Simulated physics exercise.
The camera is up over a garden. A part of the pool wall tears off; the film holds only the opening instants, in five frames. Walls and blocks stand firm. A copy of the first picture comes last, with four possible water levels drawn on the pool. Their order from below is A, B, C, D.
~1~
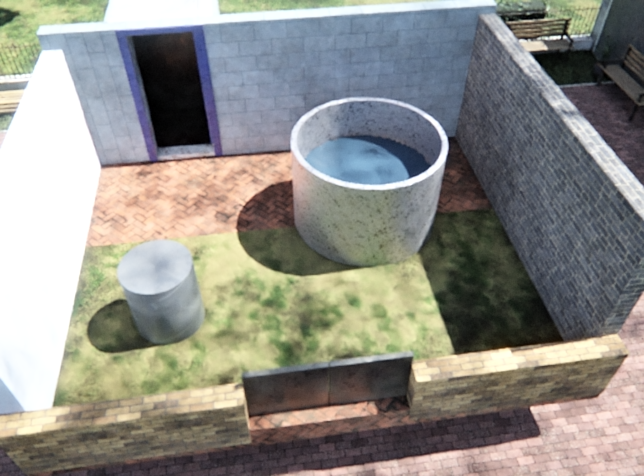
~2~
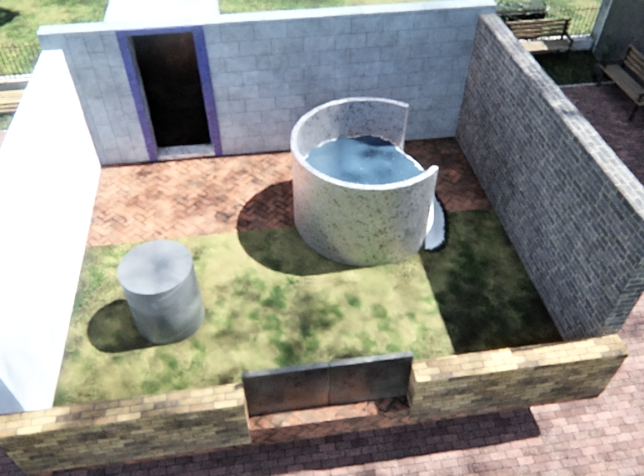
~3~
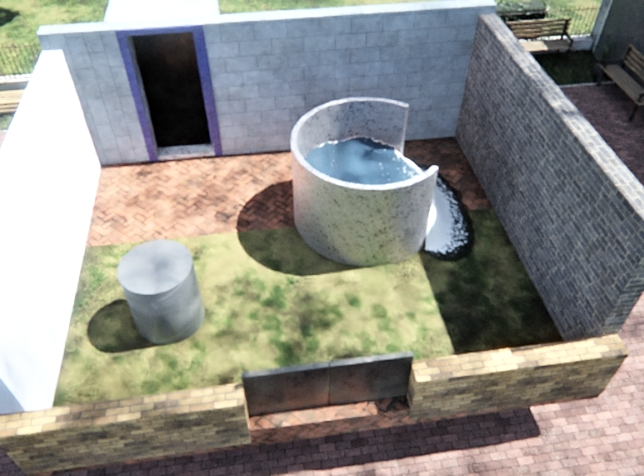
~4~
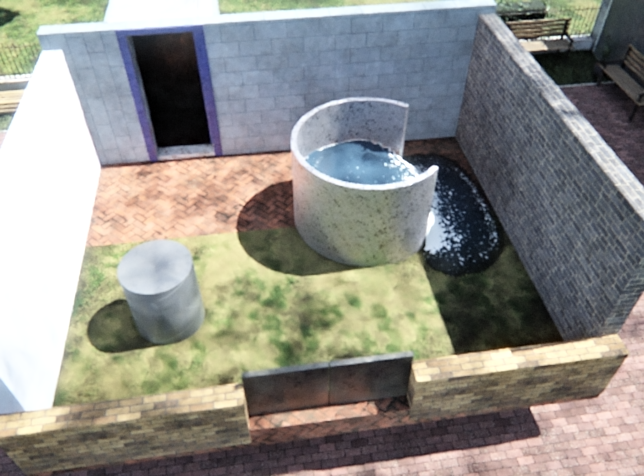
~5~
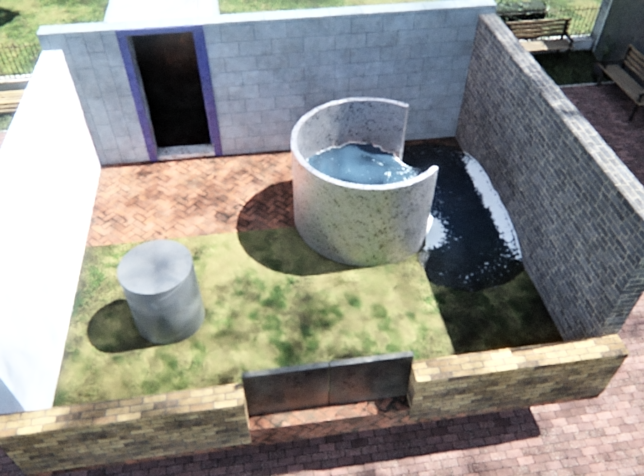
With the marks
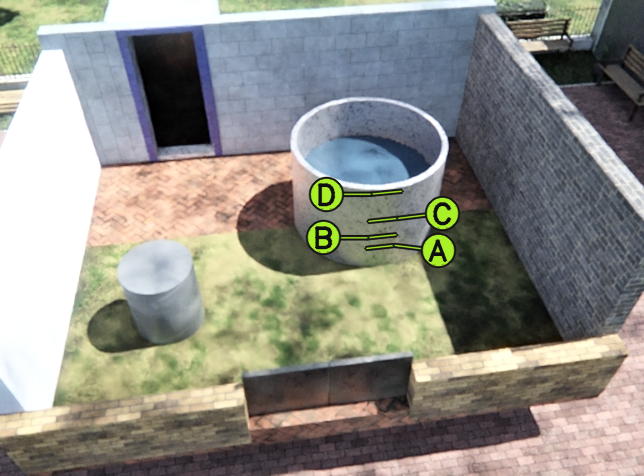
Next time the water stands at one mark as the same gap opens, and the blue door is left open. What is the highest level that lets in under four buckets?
Use level C.
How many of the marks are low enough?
Three of them.
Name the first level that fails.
The answer is D.
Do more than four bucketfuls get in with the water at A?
No, that is safe.
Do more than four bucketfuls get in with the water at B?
No, not at all.
In lime, A at (380, 246); B at (381, 236); C at (383, 219); D at (386, 192); from the bottom up A, B, C, D.
If A is chosen, nothing gets over.
If B is chosen, nothing gets over.
If C is chosen, a splash gets over, under a bucket.
If D is chosen, about 10 bucketfuls get in.
